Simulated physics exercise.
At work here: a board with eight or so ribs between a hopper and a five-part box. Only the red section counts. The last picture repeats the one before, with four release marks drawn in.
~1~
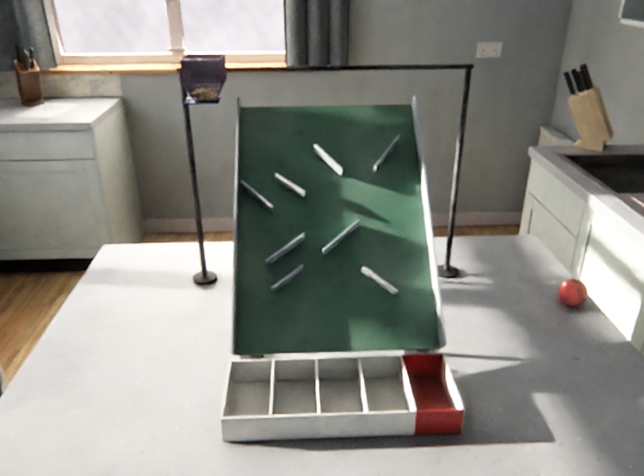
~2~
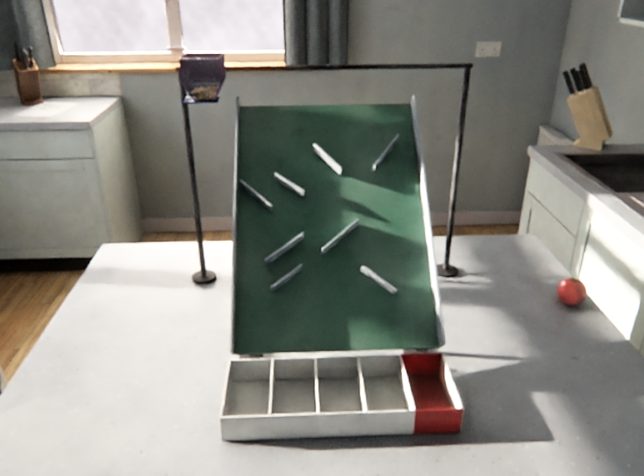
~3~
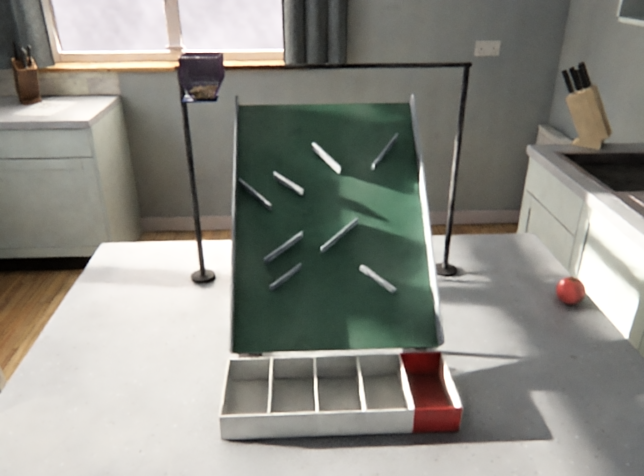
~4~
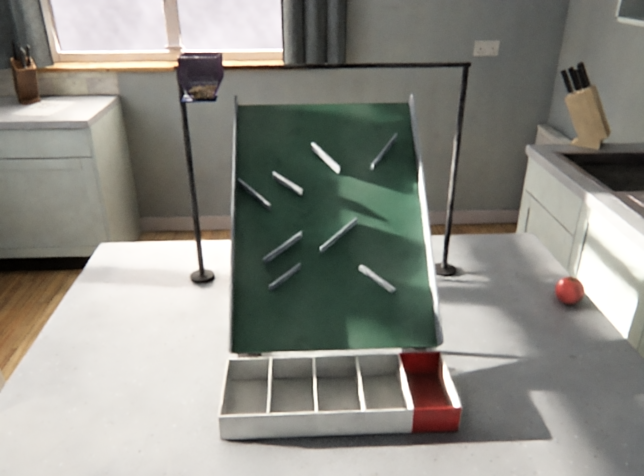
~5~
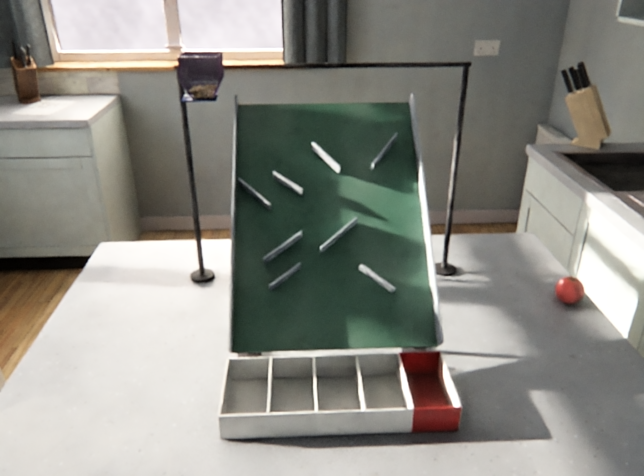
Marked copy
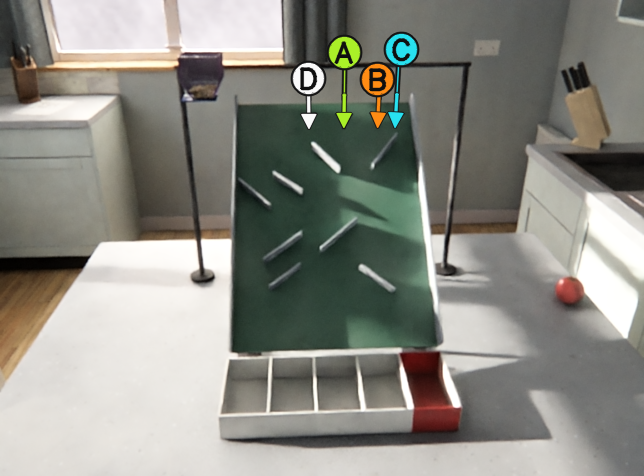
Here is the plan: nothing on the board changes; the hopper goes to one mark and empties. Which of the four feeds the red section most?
It is A.
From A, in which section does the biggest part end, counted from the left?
The fifth from the left.
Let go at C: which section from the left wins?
The fifth.
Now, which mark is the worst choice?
It is B.
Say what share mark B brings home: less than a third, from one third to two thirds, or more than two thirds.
Less than a third.
On the marked copy, mark A meets the board at (343, 122); mark B meets the board at (377, 122); mark C meets the board at (395, 122); mark D meets the board at (308, 123).
With A, close to two thirds in the red section, close to a quarter in other sections.
With B, a small share in the red section, the bulk in other sections, a small share outside the box.
With C, close to half in the red section, close to half in other sections.
With D, close to a third in the red section, close to half in other sections, a small share outside the box.
